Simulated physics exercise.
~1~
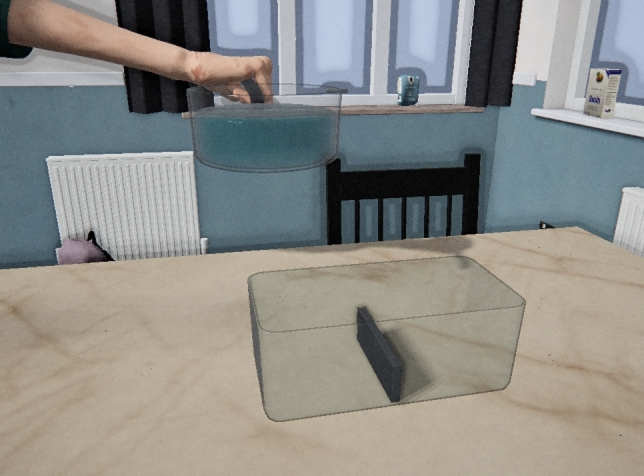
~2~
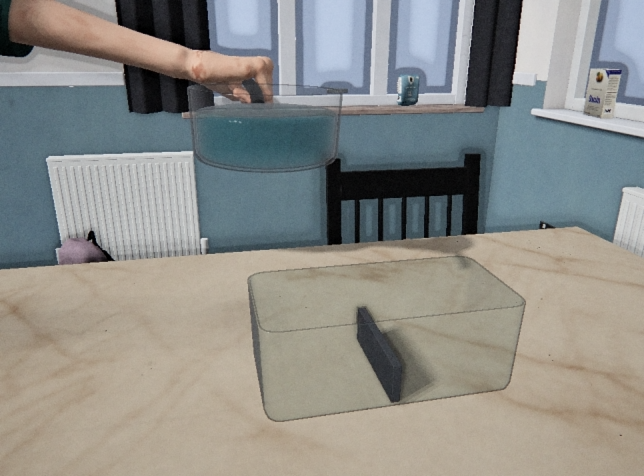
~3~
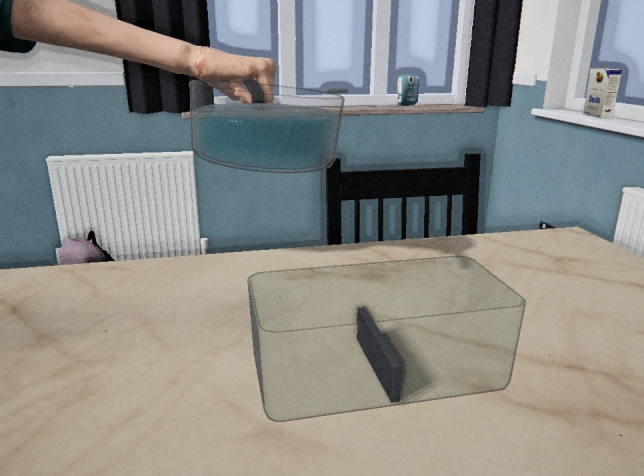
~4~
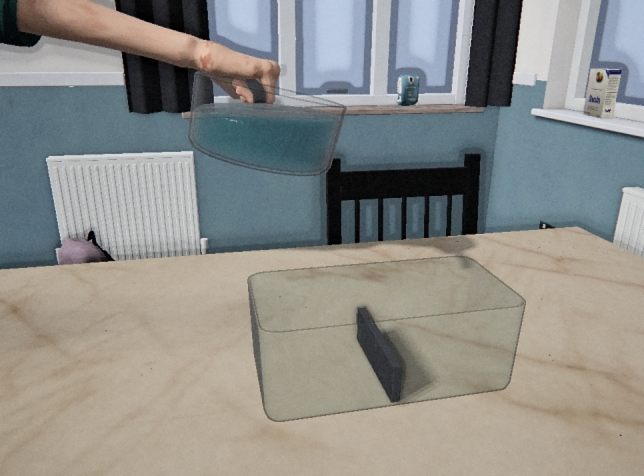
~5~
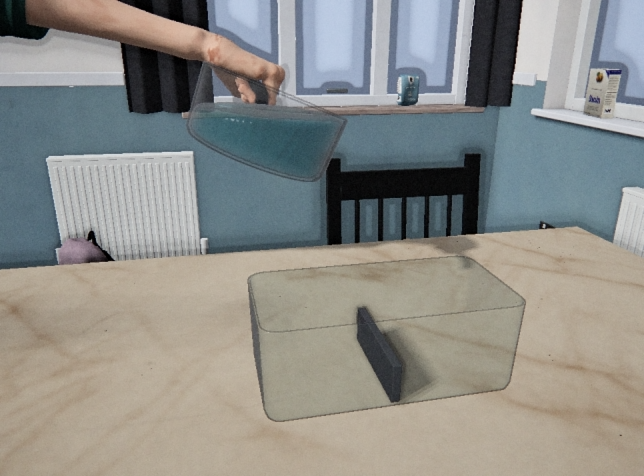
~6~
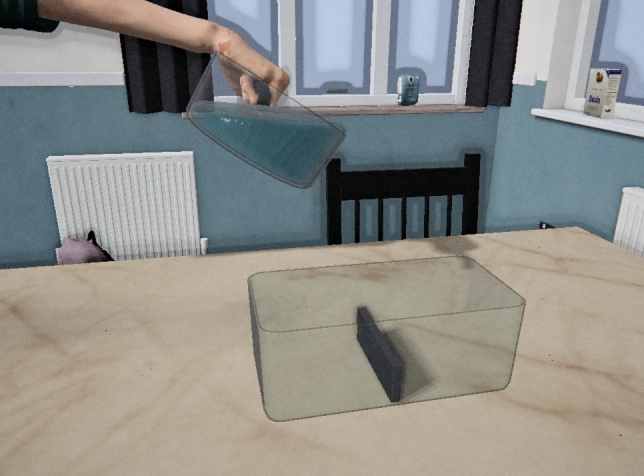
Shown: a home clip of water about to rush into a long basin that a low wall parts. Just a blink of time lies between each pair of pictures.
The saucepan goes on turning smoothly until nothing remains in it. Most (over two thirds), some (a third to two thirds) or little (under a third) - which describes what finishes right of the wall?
Some.
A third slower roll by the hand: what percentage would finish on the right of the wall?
60 per cent or thereabouts.
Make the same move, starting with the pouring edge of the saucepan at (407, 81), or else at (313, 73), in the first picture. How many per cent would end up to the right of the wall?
In turn 80 and 25 in a hundred.
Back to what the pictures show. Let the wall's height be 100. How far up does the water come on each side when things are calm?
On the left it is 40 per cent, on the right 30.
A moment on, the tilt is 94° and 25 per cent is still to pour, 3 is left of the wall and 10 right of it.
Next, the tilt is 102° and 7 per cent is still to pour, 32 is left of the wall and 51 right of it.
Then the tilt is 102° and 1 per cent is still to pour, 44 is left of the wall and 47 right of it.
Later the tilt is 102° and 0 per cent is still to pour, 49 is left of the wall and 47 right of it.
At rest 50 per cent lies left of the wall, 47 right of it and 3 outside.
